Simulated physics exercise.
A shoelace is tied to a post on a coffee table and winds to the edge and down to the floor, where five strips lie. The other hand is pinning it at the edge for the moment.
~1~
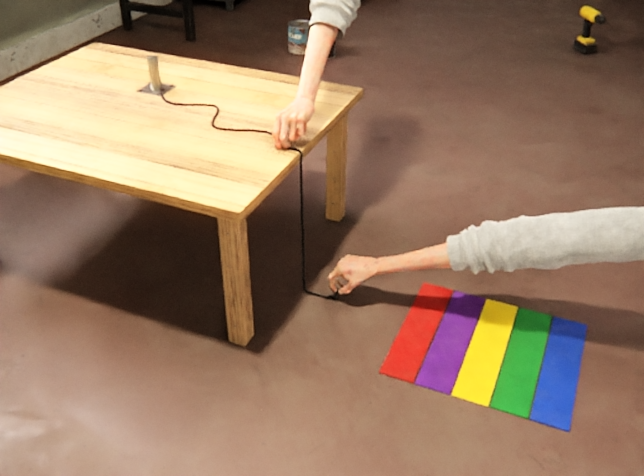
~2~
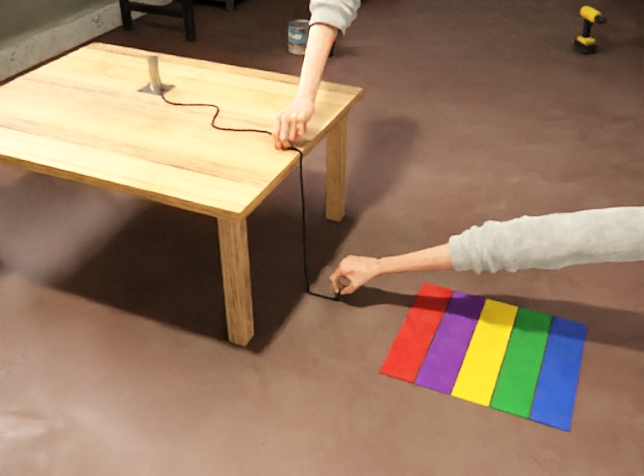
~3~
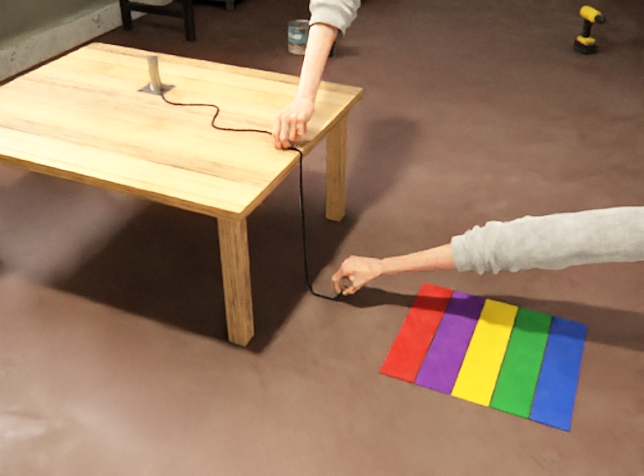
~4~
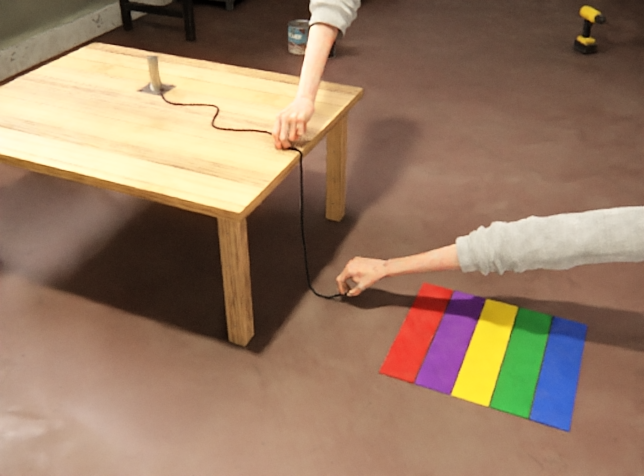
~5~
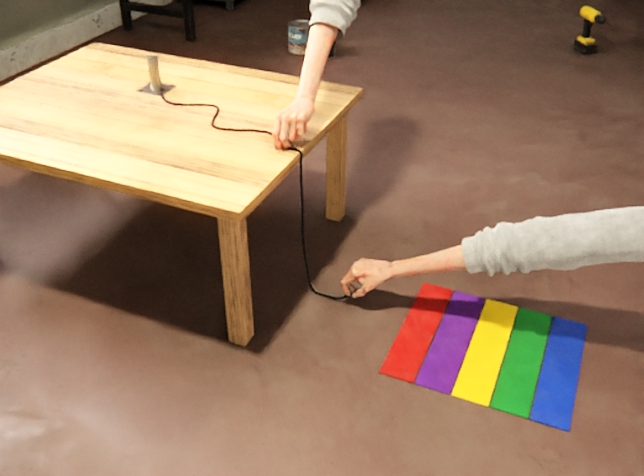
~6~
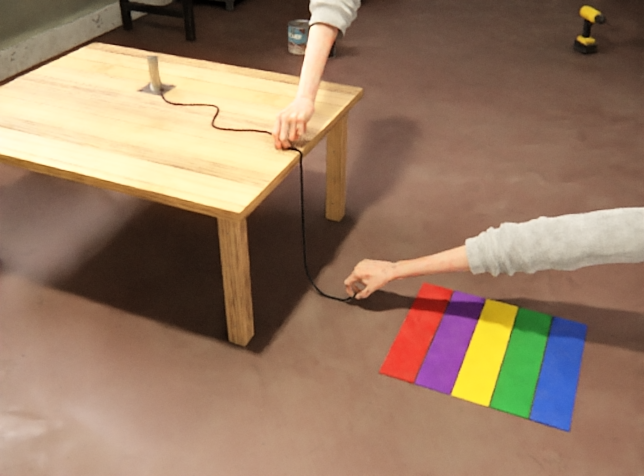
One hand pins a shoelace at the table's edge while another draws its end slightly right.
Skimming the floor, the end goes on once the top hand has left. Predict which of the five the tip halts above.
I expect it over the yellow strip.
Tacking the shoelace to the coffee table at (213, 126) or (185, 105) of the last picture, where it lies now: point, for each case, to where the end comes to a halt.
In order of the tries, it's near (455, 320) and near (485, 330).
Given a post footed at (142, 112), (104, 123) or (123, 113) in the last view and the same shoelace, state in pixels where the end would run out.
About (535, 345), (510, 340) and (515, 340).
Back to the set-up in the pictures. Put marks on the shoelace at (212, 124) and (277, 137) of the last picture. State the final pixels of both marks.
In that view they sit near (250, 124) and near (310, 151).
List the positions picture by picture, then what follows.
The first picture shows end (338, 290); red (404, 359); purple (440, 370); yellow (476, 381); green (514, 392); blue (554, 404).
The second picture shows end (340, 291); shoelace through (167, 102) (217, 113) (246, 130) (297, 150) (304, 216) (306, 274).
The third picture shows end (342, 291).
The fourth picture shows end (346, 293); shoelace through (167, 102) (217, 113) (246, 130) (297, 150) (302, 215) (307, 274).
The fifth picture shows end (352, 294).
The sixth picture shows end (355, 295); shoelace through (167, 102) (217, 113) (246, 130) (297, 150) (303, 216) (308, 275).
Soon after, end near (442, 319); over purple.
After that, end near (476, 328); over yellow.
At the stop, end near (497, 334); over yellow. Over yellow.
